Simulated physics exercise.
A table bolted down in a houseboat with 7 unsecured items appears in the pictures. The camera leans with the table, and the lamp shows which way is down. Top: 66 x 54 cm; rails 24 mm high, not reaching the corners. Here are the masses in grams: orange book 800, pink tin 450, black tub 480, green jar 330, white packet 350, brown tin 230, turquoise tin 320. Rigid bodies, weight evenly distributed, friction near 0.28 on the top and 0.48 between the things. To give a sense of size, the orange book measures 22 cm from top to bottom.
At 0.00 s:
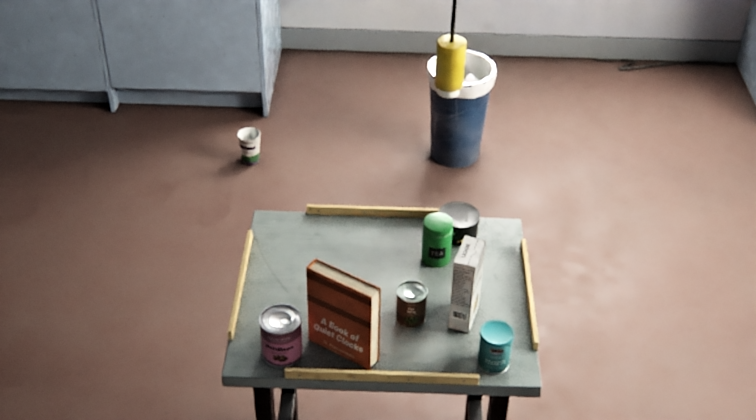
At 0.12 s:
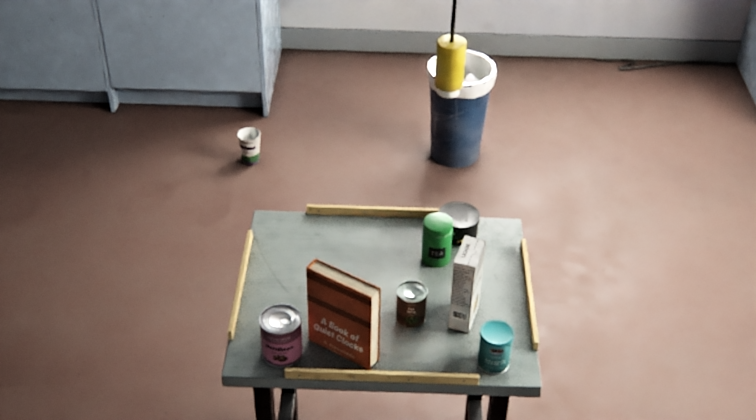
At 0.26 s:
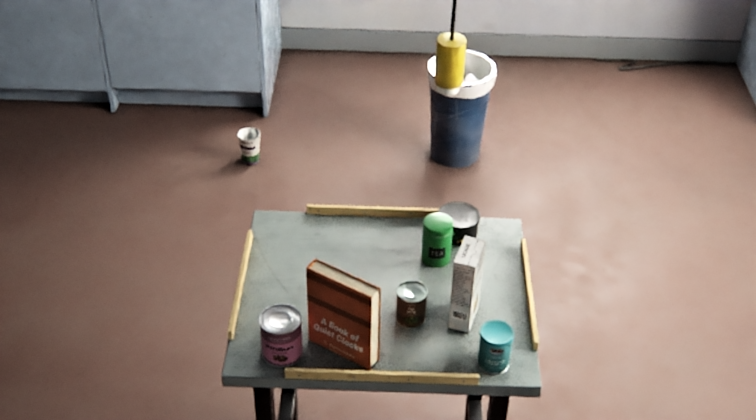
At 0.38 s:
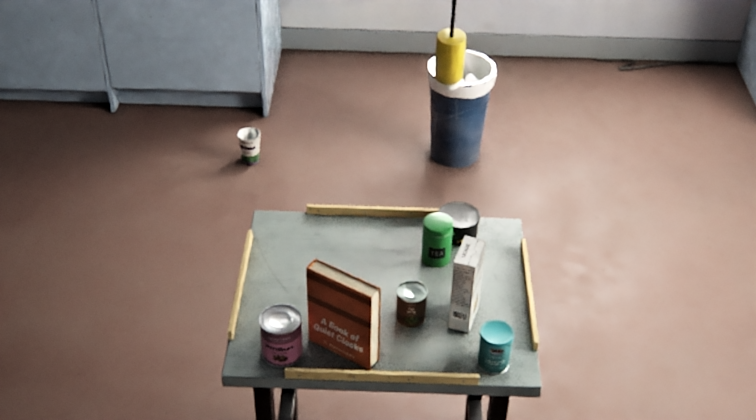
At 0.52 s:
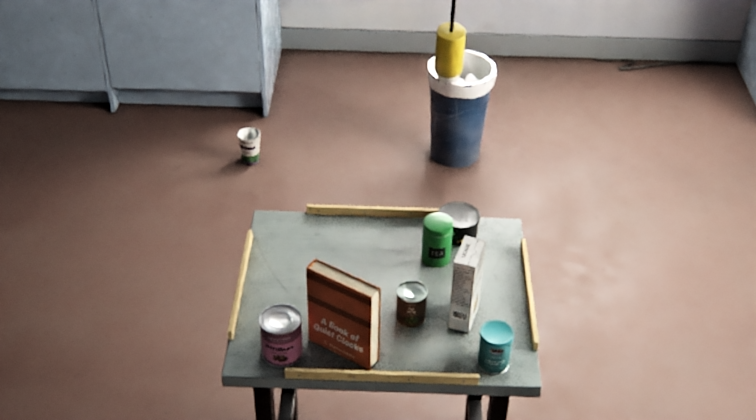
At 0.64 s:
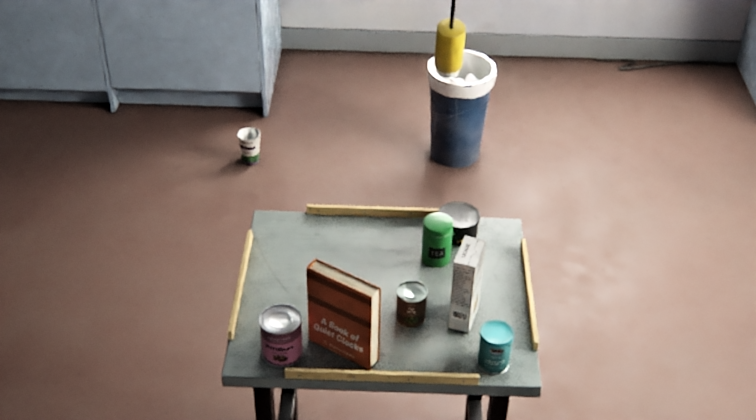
The clip opens on a grey table edged with low rails, holding an orange book, a white packet and several tins and tubs, with a yellow lamp hanging beyond it. The lamp stays still at first, then drifts slightly away toward the back wall, while everything on the table stays put.
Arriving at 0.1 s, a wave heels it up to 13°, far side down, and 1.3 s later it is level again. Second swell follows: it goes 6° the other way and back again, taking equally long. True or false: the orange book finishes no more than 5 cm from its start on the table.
False.
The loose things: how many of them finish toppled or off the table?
In total, 1.
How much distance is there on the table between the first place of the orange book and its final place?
About 15 cm.
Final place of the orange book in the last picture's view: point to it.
It settles at around (361, 286).
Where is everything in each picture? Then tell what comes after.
Boat level; orange book (343, 315); pink tin (281, 336), in the first picture.
Boat level; green jar (437, 240); white packet (467, 285), in the second picture.
Boat heeled 2°, far side down; brown tin (411, 305); turquoise tin (495, 347), in the third picture.
Boat heeled 5°, far side down; pink tin (281, 336); black tub (458, 224), in the fourth picture.
Boat heeled 9°, far side down; green jar (437, 240); white packet (467, 285), in the fifth picture.
Boat heeled 12°, far side down; orange book (343, 315); brown tin (411, 305), in the sixth picture.
After 1.04 s, boat heeled 8°, far side down; orange book tipped 32° from how it sat near (359, 301).
After 1.14 s, boat heeled 4°, far side down; orange book tipped 68° from how it sat near (369, 297).
After 1.24 s, boat heeled 2°, far side down; orange book on its side near (368, 287).
After 1.54 s, boat heeled 1°, near side down; orange book on its side near (362, 286).
At rest (3.2 s), tipped over on the table, orange book; the other 6 in place, give or take 5 cm. In the last view, orange book near (361, 286).
